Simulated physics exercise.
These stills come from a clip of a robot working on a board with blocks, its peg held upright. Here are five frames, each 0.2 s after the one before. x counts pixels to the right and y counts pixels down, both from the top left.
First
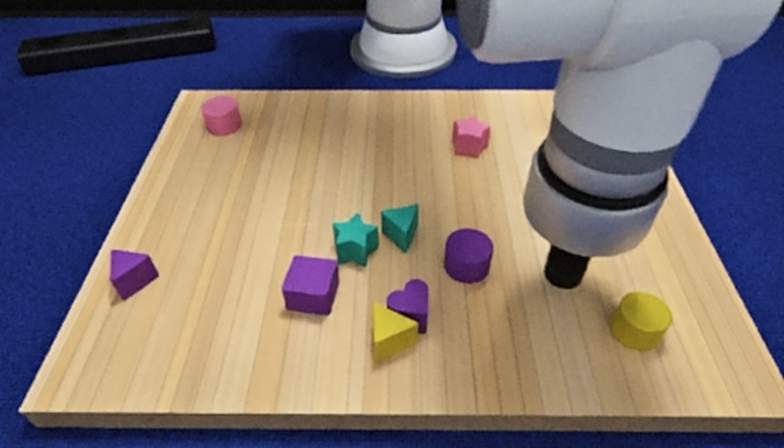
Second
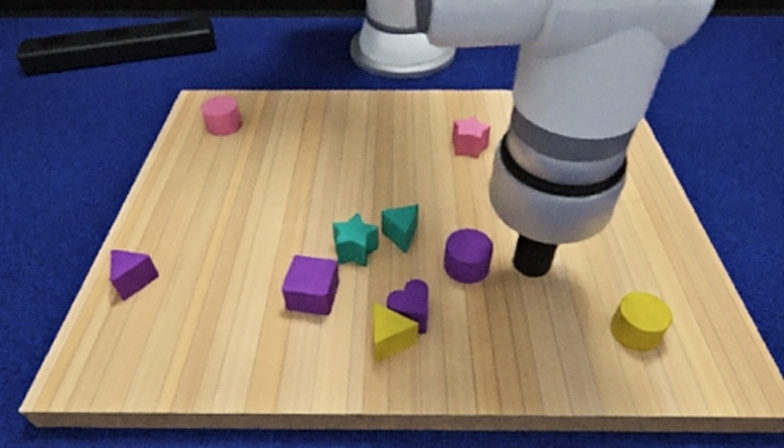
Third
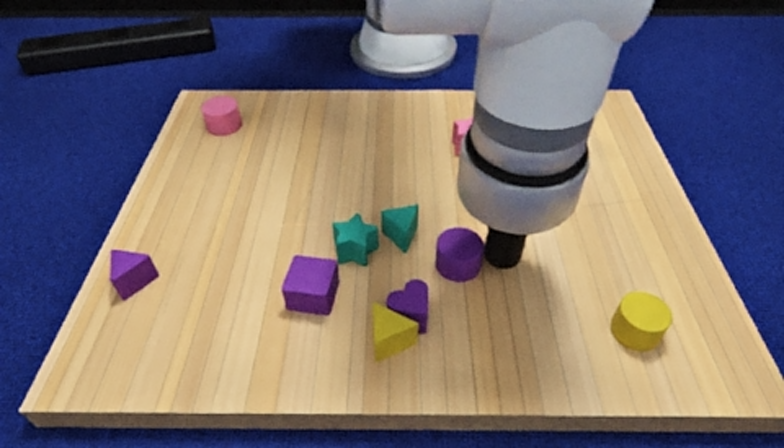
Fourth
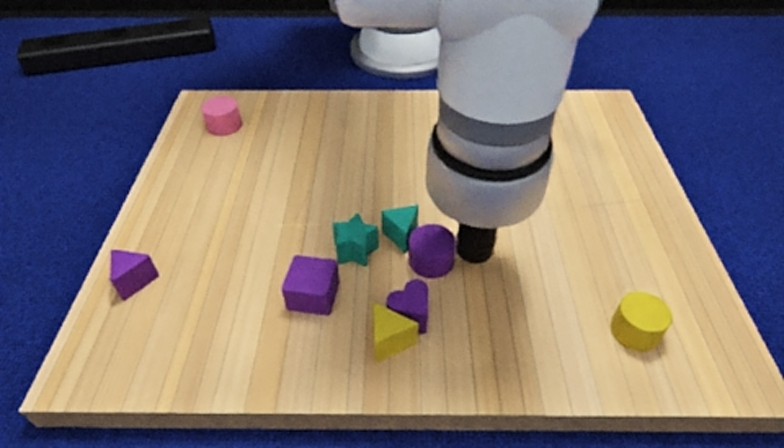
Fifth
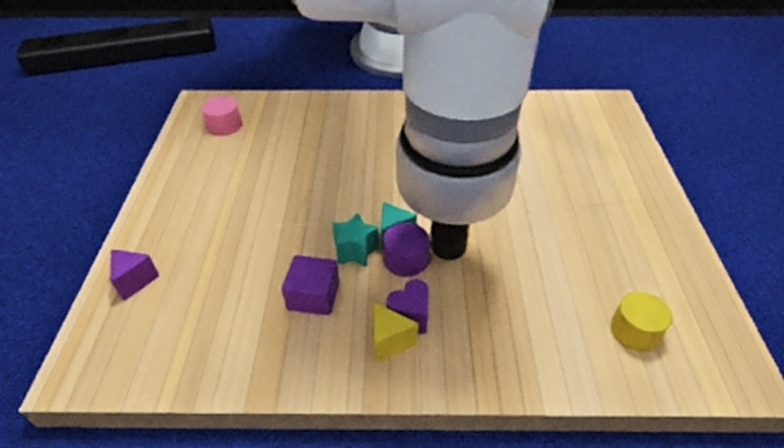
A robot arm moved left across the wooden board until its black peg met the purple round block, then pushed it left, up close to the turquoise triangular piece and star.
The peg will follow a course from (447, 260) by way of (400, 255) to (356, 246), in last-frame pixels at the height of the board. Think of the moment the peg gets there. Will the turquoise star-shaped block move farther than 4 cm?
Going by the path, yes.
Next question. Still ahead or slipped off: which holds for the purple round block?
It is driven along in front.
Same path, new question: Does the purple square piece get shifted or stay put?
It keeps its position.
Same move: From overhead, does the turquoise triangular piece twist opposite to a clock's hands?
My answer is no.
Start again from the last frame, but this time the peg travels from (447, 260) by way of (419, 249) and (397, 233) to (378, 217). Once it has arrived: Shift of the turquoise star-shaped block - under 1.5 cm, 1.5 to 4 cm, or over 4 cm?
It falls in the 1.5 to 4 cm band.
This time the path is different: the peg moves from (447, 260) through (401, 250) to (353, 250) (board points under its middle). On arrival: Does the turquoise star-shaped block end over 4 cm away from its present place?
In short: Yes.
The first path, step by step. Halfway along, peg at (400, 242); turquoise star-shaped block at (321, 227); turquoise triangular piece at (389, 210), turned 20° clockwise; purple round block at (358, 236).
At the end, peg at (355, 232); purple square piece not moved; turquoise star-shaped block at (275, 226), turned 15° anticlockwise; turquoise triangular piece at (385, 208), turned 45° clockwise; purple round block at (313, 230).
